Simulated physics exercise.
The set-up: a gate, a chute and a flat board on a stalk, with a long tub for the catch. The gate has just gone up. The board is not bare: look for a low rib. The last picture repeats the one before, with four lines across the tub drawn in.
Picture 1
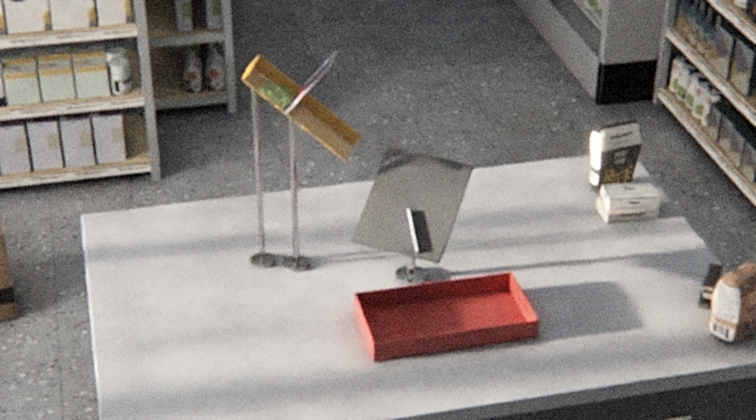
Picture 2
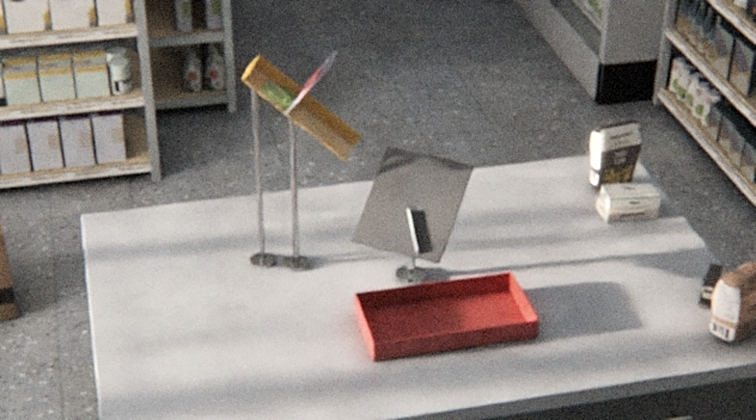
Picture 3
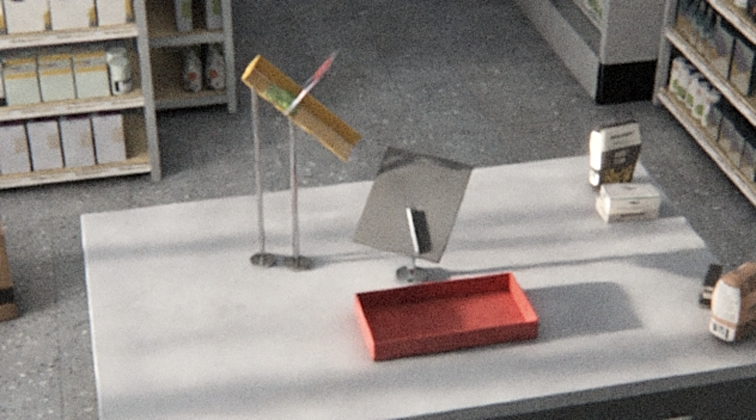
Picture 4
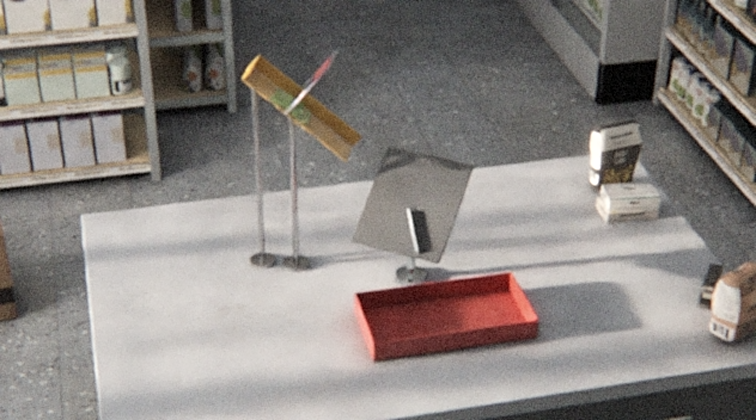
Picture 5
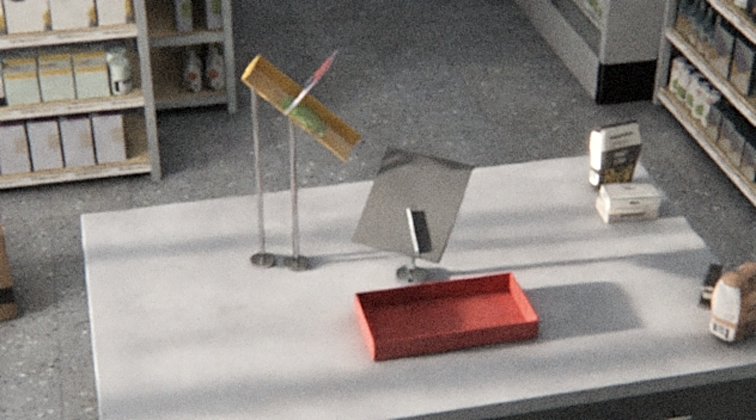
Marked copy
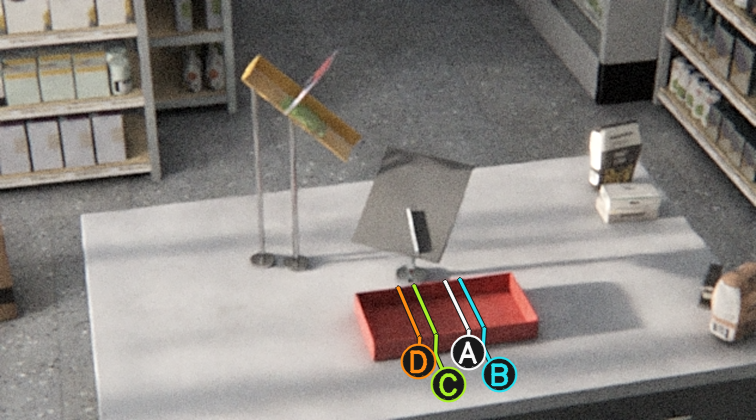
A small greenish load slid a short way down a sloping yellow chute after the gate lifted, while the tilted grey board and the empty red tub on the table stayed still.
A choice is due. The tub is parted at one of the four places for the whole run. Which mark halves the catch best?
Line D does it best.
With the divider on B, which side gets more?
More lands on the left.
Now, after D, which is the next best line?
That is line C.
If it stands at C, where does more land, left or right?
More lands on the left.
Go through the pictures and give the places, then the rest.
In the first frame, load behind the gate near (281, 94), dried peas; lip of the chute near (349, 155), sloping fairly steeply.
In the second frame, middle of the board near (413, 203), tilted fairly steeply; middle of its low edge near (395, 252); of its high edge near (430, 155).
In the third frame, front corners of the tub near (374, 343) and (538, 320), empty; front of the load near (297, 111).
In the fourth frame, middle of the load near (295, 105); its front near (307, 122), close to a quarter of the way to the lip; rib from (408, 209) to (417, 251).
In the fifth frame, middle of the load near (304, 114); its front near (325, 131), close to half of the way to the lip.
On the marked copy, line A crosses the front rim at (468, 330); line B crosses the front rim at (484, 327); line C crosses the front rim at (436, 334); line D crosses the front rim at (419, 337).
For line A, of what is caught, all but a few on the left of the divider, a small share on the right.
For line B, of what is caught, all but a few on the left of the divider, only a few on the right.
For line C, of what is caught, the bulk on the left of the divider, close to a quarter on the right.
For line D, of what is caught, close to half on the left of the divider, close to half on the right.
